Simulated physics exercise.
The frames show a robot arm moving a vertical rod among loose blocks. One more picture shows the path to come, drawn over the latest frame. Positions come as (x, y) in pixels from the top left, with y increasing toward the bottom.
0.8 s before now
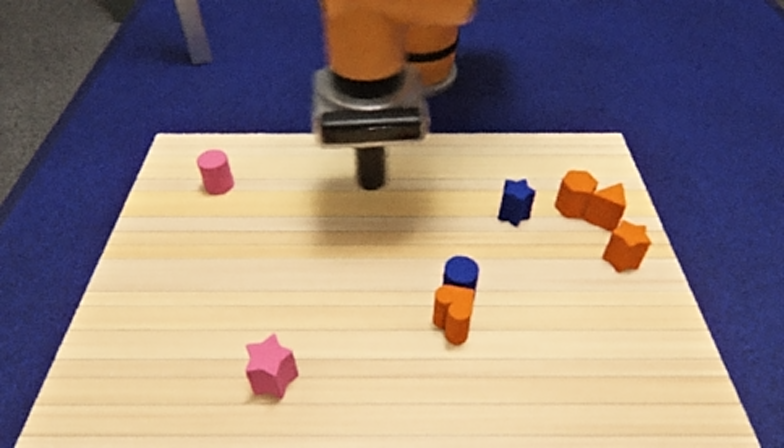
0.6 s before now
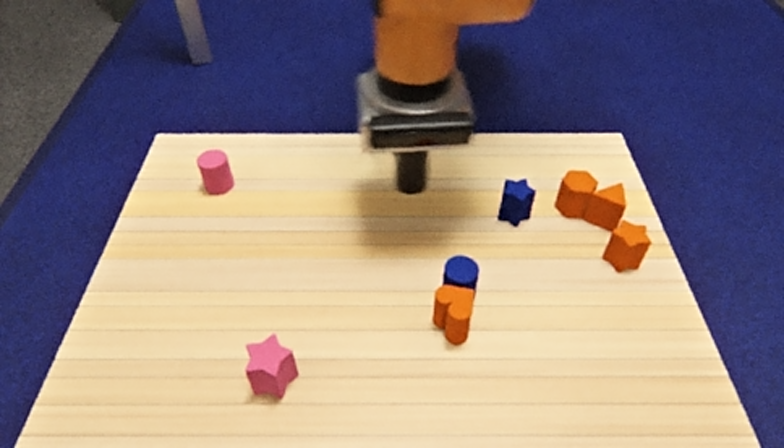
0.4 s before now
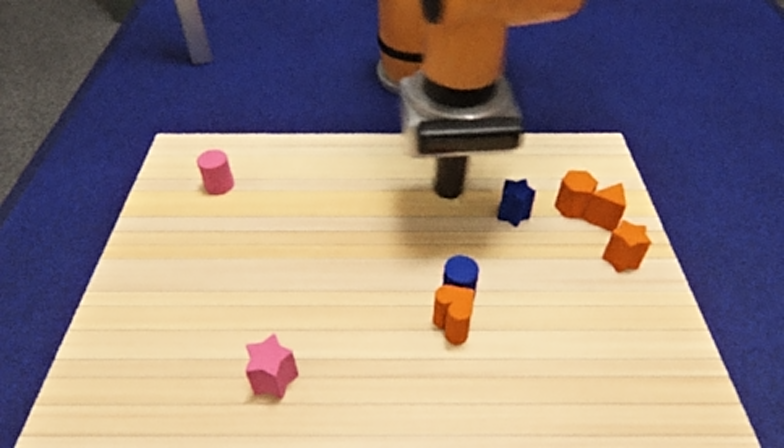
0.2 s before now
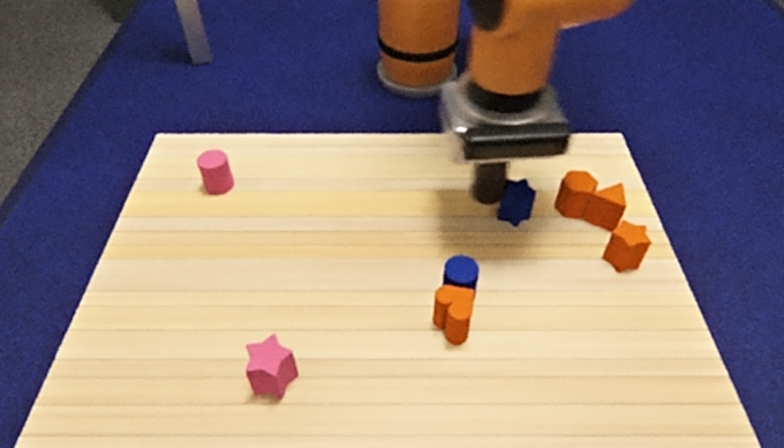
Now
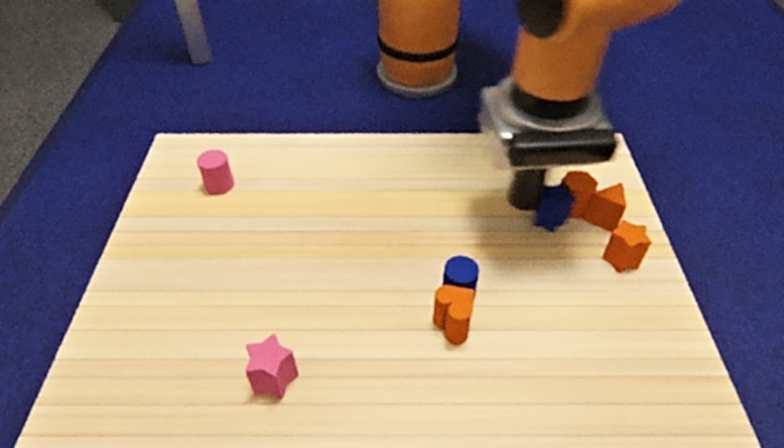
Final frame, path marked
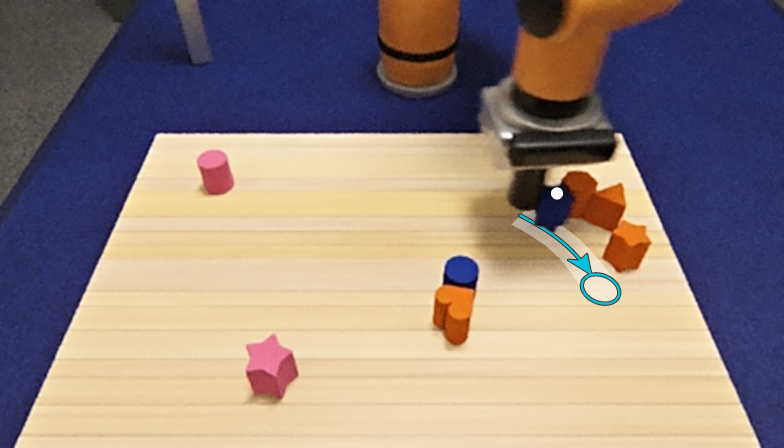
On a pale wooden board over blue cloth, a robot arm holds a dark vertical rod above scattered pink, blue and orange blocks. The rod moves steadily right along the far side, reaches the blue star, and pushes it a short way right, up close to the orange blocks.
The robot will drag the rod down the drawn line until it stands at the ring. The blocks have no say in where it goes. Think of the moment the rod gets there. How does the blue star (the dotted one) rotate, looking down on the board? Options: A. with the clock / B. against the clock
Answer: B.
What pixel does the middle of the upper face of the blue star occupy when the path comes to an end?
So, by the moment the path ends, you'll find the top centre of the blue star at (598, 209).
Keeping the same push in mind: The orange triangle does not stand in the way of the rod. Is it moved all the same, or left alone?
At the end of the path, it will still be in place.
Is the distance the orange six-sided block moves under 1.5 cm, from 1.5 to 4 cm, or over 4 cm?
Displacement: Within 1.5 cm.
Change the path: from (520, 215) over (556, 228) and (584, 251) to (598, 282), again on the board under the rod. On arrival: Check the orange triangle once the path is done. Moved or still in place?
That block gets shifted.
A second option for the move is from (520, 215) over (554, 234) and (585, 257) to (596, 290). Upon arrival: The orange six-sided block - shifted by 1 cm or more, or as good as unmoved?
The block you're asking about gets moved.
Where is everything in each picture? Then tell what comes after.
Rod's lower end at (372, 181); blue star at (519, 188); orange six-sided block at (580, 180); orange triangle at (614, 193); orange star at (633, 232), in the first frame.
Rod at (411, 185); blocks still, in the second frame.
Rod at (449, 190); blocks still, in the third frame.
Rod at (487, 195); blocks still, in the fourth frame.
Rod at (524, 201); blue star at (557, 193); orange six-sided block at (580, 180); orange triangle at (614, 193); orange star at (633, 232), in the fifth frame.
Drawn move, from (520, 215) via (552, 234) and (579, 259), ending at (600, 289); the dot is on the blue star.
The first path, step by step. One third of the way, rod at (557, 220); blue star at (593, 204), turned 35° anticlockwise; orange six-sided block at (590, 180), turned 25° anticlockwise.
Two thirds of the way, rod at (585, 245); blue star at (598, 209), turned 65° anticlockwise; orange six-sided block at (590, 180), turned 25° anticlockwise.
At the end, rod at (607, 274); blue star at (598, 209), turned 65° anticlockwise; orange six-sided block at (590, 180), turned 25° anticlockwise; orange triangle still; orange star still.
